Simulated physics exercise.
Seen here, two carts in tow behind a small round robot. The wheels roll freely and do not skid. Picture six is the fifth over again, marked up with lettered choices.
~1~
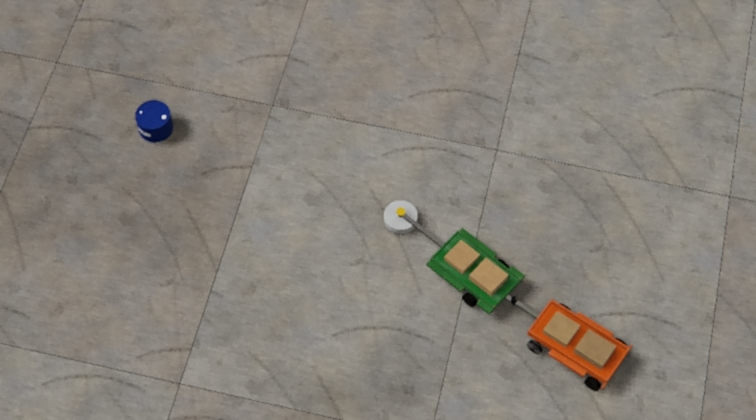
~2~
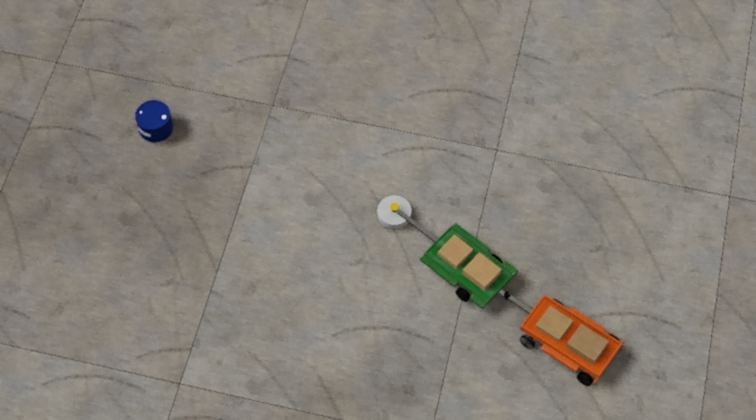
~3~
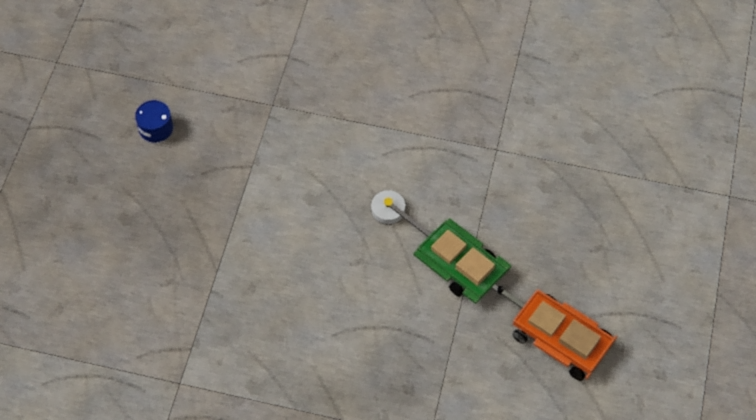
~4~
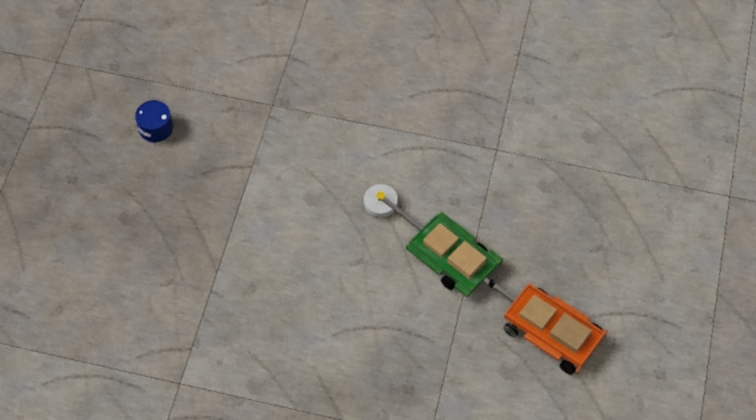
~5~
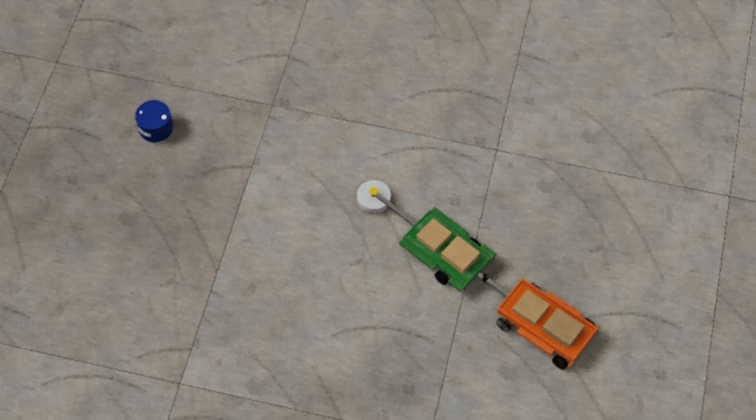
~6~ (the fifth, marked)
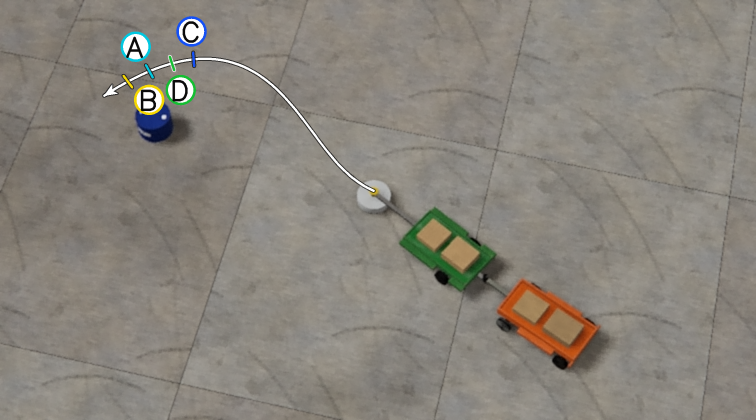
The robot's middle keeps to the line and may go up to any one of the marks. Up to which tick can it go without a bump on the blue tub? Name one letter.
No farther than B.
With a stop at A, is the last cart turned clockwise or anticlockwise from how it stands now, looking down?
Clockwise.
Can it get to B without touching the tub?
For that mark, yes.
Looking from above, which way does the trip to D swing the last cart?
For that mark, clockwise.
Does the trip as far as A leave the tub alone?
Yes.
On the copy, A at (149, 71); B at (128, 82); C at (194, 59); D at (172, 63); the route from (374, 191) via (263, 78) to (104, 96).
On B. First, robot (302, 122), last cart (451, 251).
Then, robot (220, 65), last cart (369, 180).
Finally, robot (129, 87), last cart (317, 132); nothing has been touched.
By contrast, A is safe but short; C is safe but short; D is safe but short.
